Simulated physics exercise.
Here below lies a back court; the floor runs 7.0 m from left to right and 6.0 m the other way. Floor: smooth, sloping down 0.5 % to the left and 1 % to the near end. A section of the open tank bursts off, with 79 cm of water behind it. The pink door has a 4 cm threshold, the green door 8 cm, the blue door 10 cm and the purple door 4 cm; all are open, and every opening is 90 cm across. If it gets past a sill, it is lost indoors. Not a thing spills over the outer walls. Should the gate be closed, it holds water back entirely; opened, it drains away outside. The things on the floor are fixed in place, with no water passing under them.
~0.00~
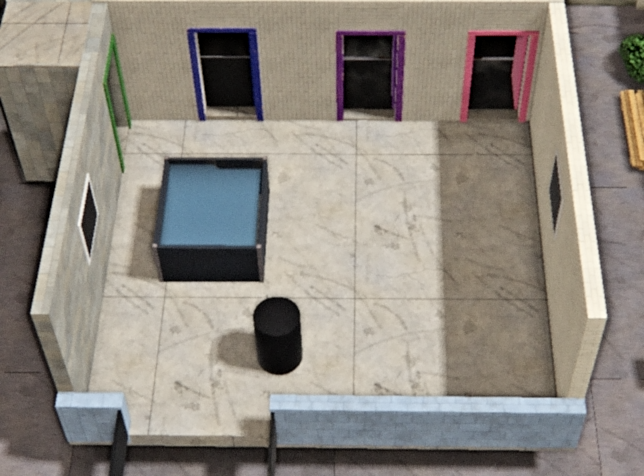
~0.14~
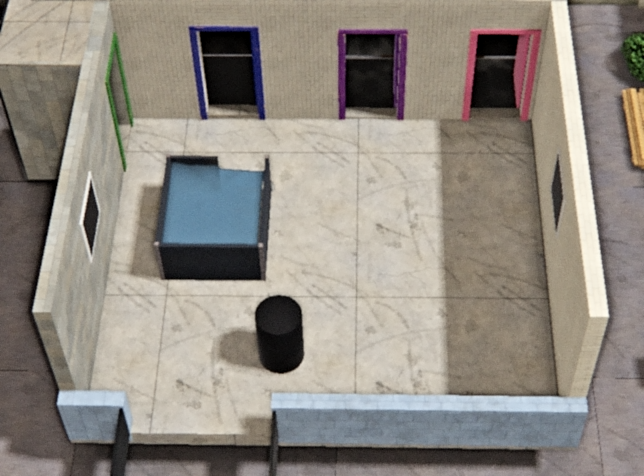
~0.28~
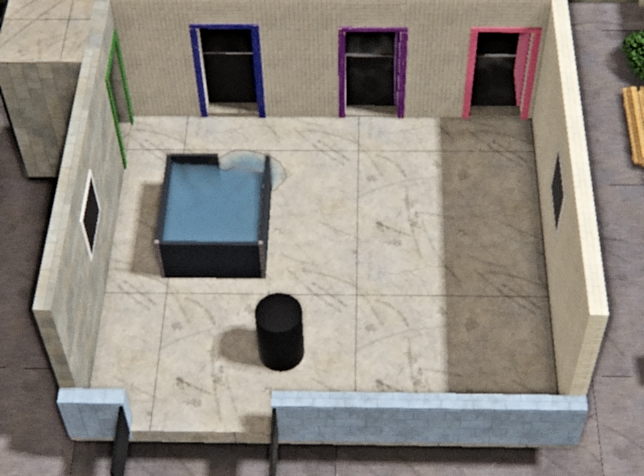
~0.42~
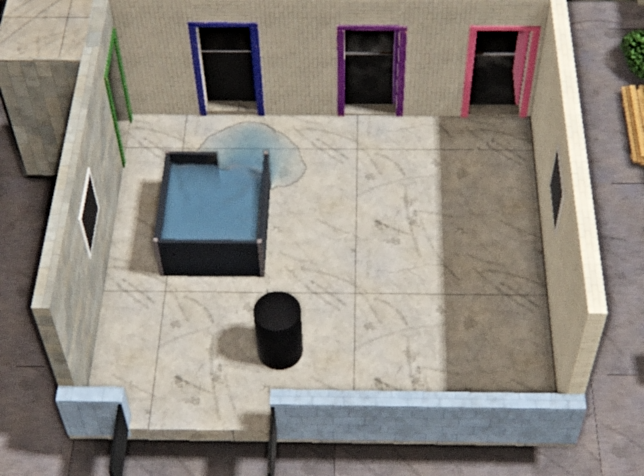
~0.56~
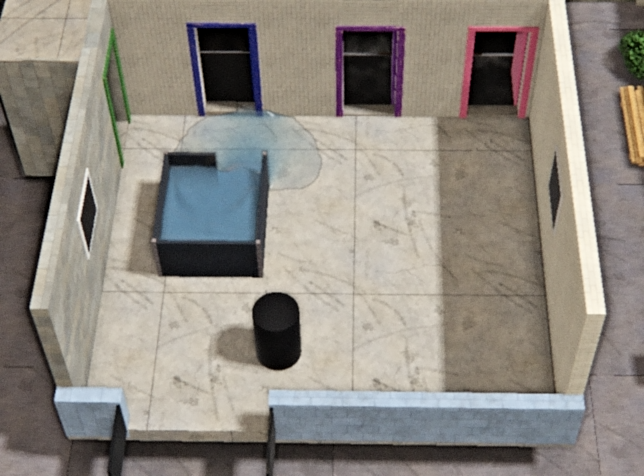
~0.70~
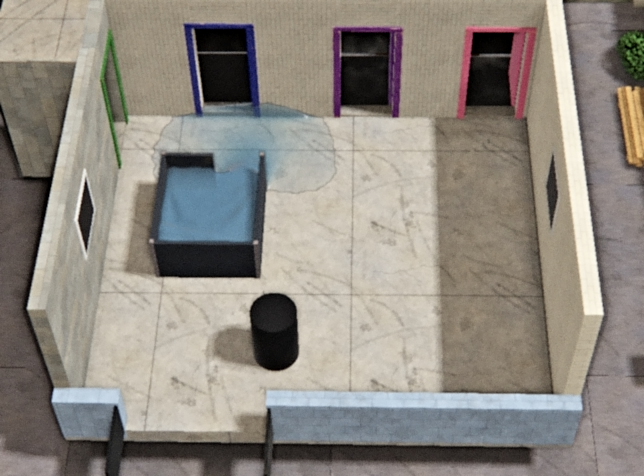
Water pours from a gap in the open tank's far side and spreads across the floor.
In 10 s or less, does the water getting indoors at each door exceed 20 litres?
Result: Pink door: Surplus; green door: Surplus; blue door: Surplus; purple door: Surplus.
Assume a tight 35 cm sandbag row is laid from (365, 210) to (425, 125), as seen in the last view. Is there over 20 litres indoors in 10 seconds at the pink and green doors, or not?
So the pink door comes out low enough while the green door comes out too high.
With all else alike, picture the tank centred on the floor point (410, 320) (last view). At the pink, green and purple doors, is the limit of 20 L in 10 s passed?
Against the limit, the pink door exceeds it, the green door stays within it and the purple door exceeds it.
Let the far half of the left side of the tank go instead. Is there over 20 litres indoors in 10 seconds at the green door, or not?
In that case, green door: More than that.
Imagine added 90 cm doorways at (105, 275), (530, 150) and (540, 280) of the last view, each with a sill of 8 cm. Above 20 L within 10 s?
Check each in turn: The first fails, the second succeeds, the third fails.
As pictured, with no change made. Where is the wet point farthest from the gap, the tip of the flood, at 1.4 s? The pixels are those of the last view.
Near (426, 119).
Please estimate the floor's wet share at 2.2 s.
I'd say around 25 % is wet.
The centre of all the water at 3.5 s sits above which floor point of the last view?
Its balance point sits around (272, 187).
After 1.4 s water covers 15 % of the floor and is deepest (38 cm) near (261, 118); pink door not reached, green door 9 cm at the sill, 0 L in, blue door 26 cm at the sill, 97 L in, purple door 11 cm at the sill, 1 L in.
After 2.2 s water covers 25 % of the floor and is deepest (28 cm) near (261, 126); pink door 4 cm at the sill, 0 L in, green door 13 cm at the sill, 13 L in, blue door 27 cm at the sill, 218 L in, purple door 10 cm at the sill, 17 L in.
After 3.5 s water covers 40 % of the floor and is deepest (22 cm) near (241, 118); pink door 7 cm at the sill, 3 L in, green door 14 cm at the sill, 43 L in, blue door 21 cm at the sill, 306 L in, purple door 7 cm at the sill, 32 L in.
After 6.0 s water covers 60 % of the floor and is deepest (14 cm) near (128, 117); pink door 6 cm at the sill, 25 L in, green door 12 cm at the sill, 84 L in, blue door 12 cm at the sill, 359 L in, purple door 5 cm at the sill, 41 L in.
After 10.0 s water covers 80 % of the floor and is deepest (9 cm) near (81, 415); pink door 3 cm at the sill, 36 L in, green door 7 cm at the sill, 100 L in, blue door 6 cm at the sill, 363 L in, purple door 3 cm at the sill, 42 L in.
